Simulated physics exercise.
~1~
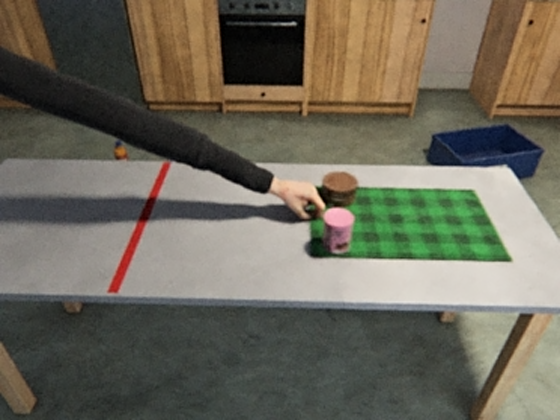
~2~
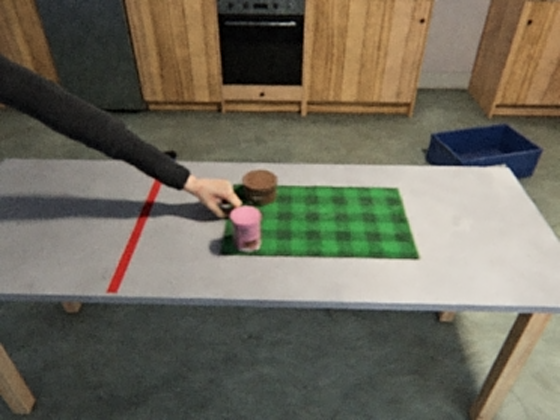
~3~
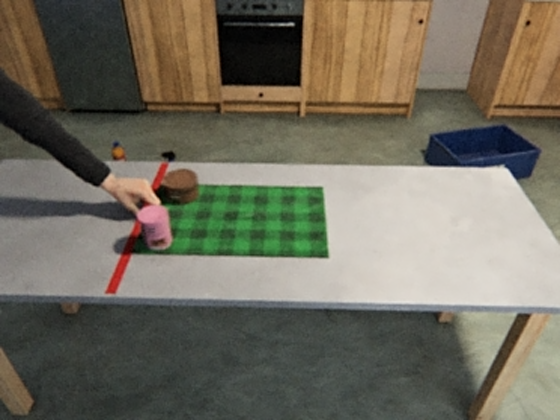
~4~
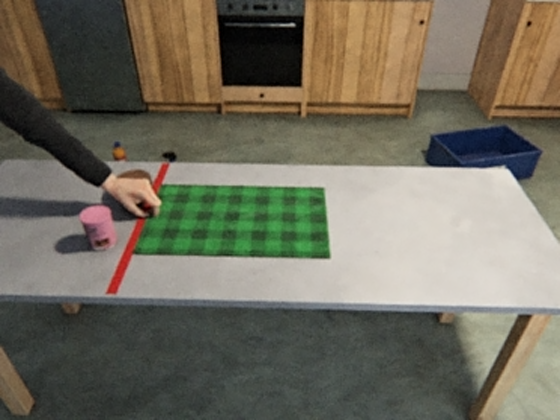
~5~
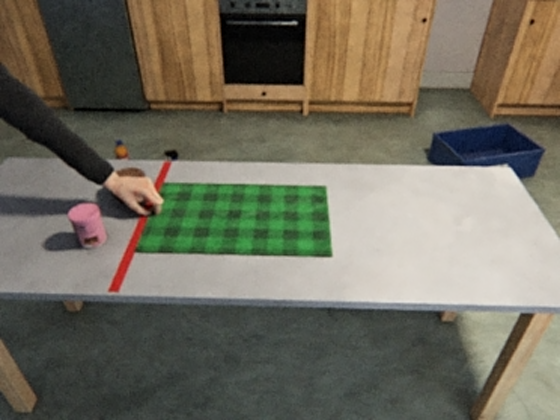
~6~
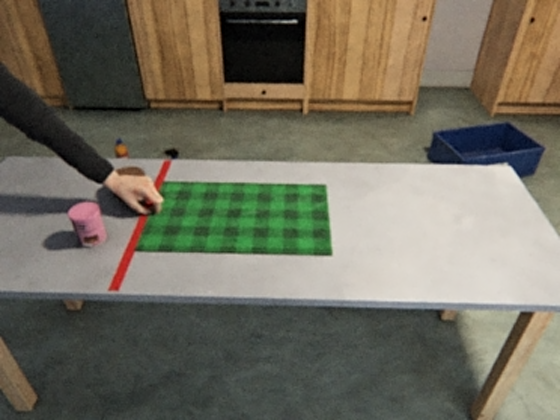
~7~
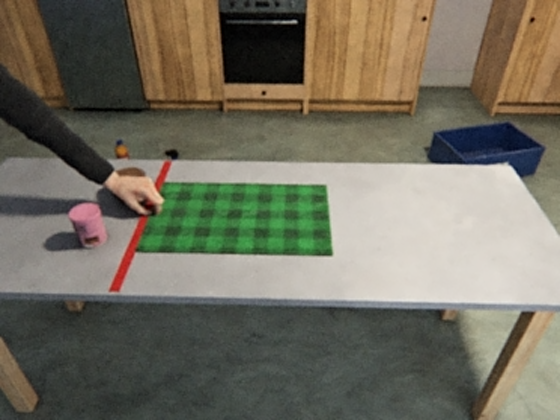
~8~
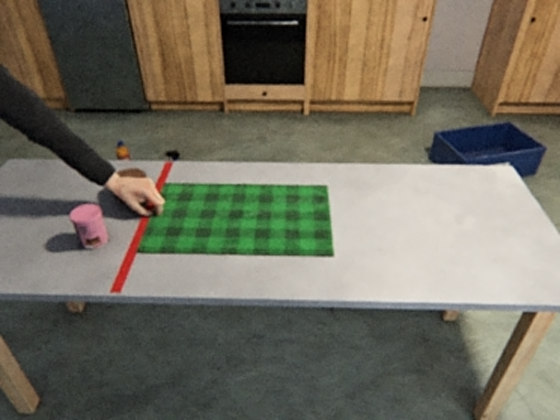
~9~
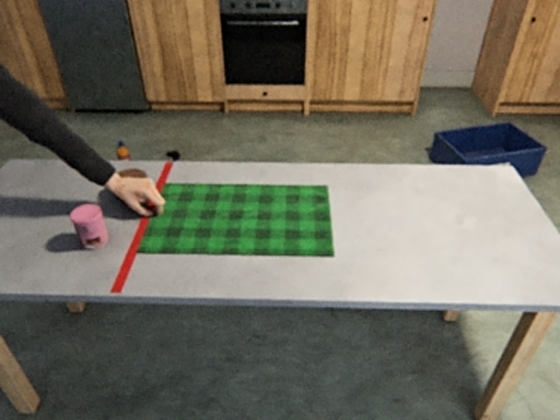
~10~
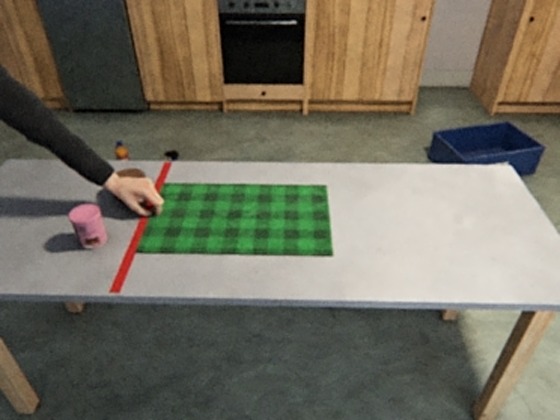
A green checked tea towel carrying a pink tin and a brown tub lies on a pale grey table, seen from slightly above in a room with wooden cabinets, an oven and a blue crate behind. A dark-sleeved arm reaches in from the left, its hand at the cloth's left edge, and pulls it steadily left towards a strip of red tape. The hand stops at the tape and the cloth halts, but the tin and tub slide on past its edge. The tin ends upright left of the tape, with the tub partly hidden behind the still hand.
